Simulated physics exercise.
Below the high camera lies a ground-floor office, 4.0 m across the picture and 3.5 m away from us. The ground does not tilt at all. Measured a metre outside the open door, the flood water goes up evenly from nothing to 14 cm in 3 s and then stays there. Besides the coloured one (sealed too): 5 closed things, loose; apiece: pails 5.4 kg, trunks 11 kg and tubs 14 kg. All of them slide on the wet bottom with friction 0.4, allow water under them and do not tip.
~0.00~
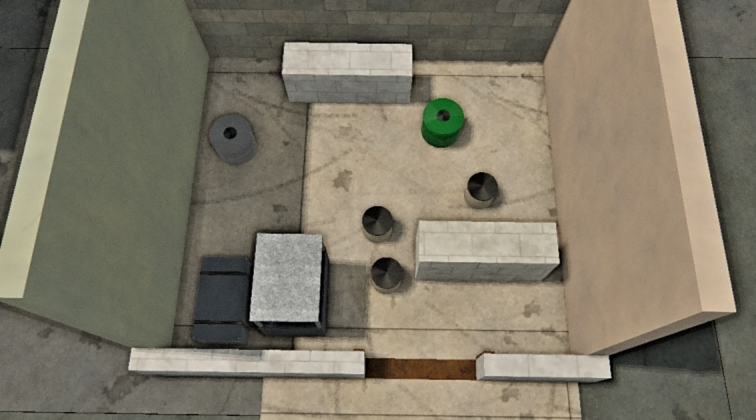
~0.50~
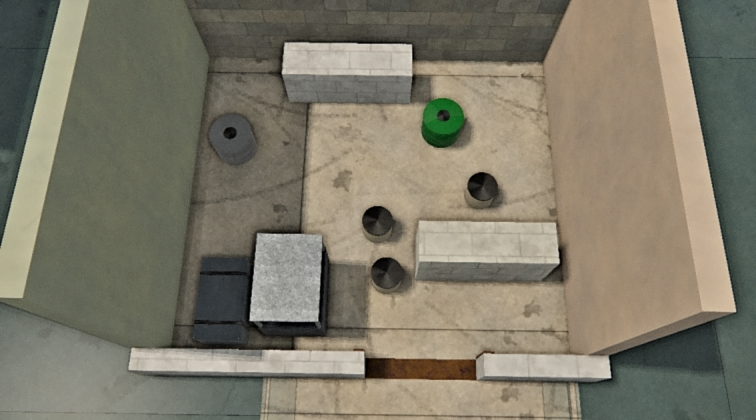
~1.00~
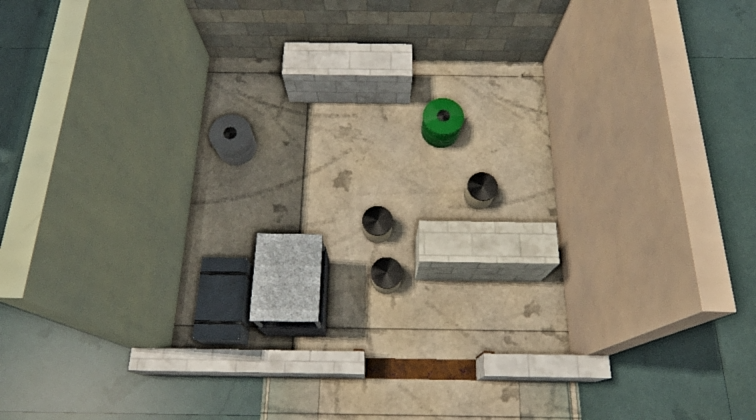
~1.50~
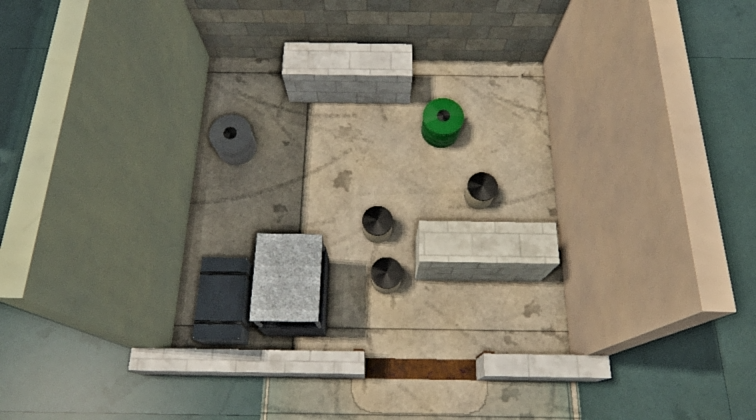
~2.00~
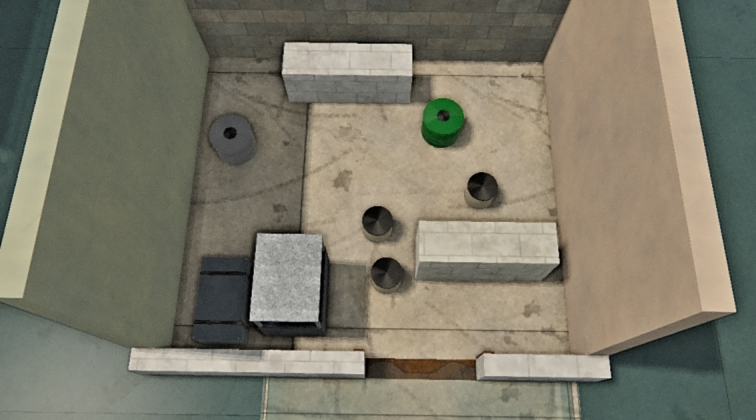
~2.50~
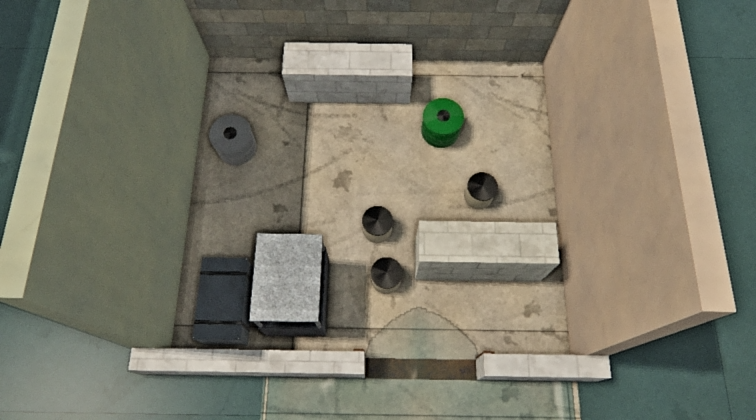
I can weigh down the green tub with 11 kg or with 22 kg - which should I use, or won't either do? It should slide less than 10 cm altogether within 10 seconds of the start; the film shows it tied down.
Go with the lighter one.
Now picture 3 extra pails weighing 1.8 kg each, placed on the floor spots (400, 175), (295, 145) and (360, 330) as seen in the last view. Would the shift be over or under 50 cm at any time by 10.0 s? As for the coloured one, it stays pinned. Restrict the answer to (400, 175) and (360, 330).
The first comes out above the threshold, the second below the threshold.
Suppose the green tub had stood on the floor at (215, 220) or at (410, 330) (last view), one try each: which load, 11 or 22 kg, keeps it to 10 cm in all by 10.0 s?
Trial 1 - the lower mass works; trial 2 - no option succeeds.
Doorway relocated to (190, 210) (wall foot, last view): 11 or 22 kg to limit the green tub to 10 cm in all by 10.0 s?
Then the lighter mass suffices.
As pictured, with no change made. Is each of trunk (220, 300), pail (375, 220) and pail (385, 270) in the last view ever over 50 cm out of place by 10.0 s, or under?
The three come out not as far, further, further, in that order.
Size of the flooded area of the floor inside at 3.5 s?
About 1.5 m2 is covered.
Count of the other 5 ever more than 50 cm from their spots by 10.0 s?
That comes to 2.
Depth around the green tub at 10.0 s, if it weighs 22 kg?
About 4 cm.
After 3.5 s the green tub would be 0 cm from its start with 11 kg and 0 cm from its start with 22 kg; 0 cm of water round it then.
After 4.5 s the green tub would be 0 cm from its start with 11 kg and 0 cm from its start with 22 kg; 0 cm of water round it then.
After 7.0 s the green tub would be 0 cm from its start with 11 kg and 0 cm from its start with 22 kg; 2 cm of water round it then.
After 10.0 s the green tub would be 0 cm from its start with 11 kg and 0 cm from its start with 22 kg; 4 cm of water round it then.
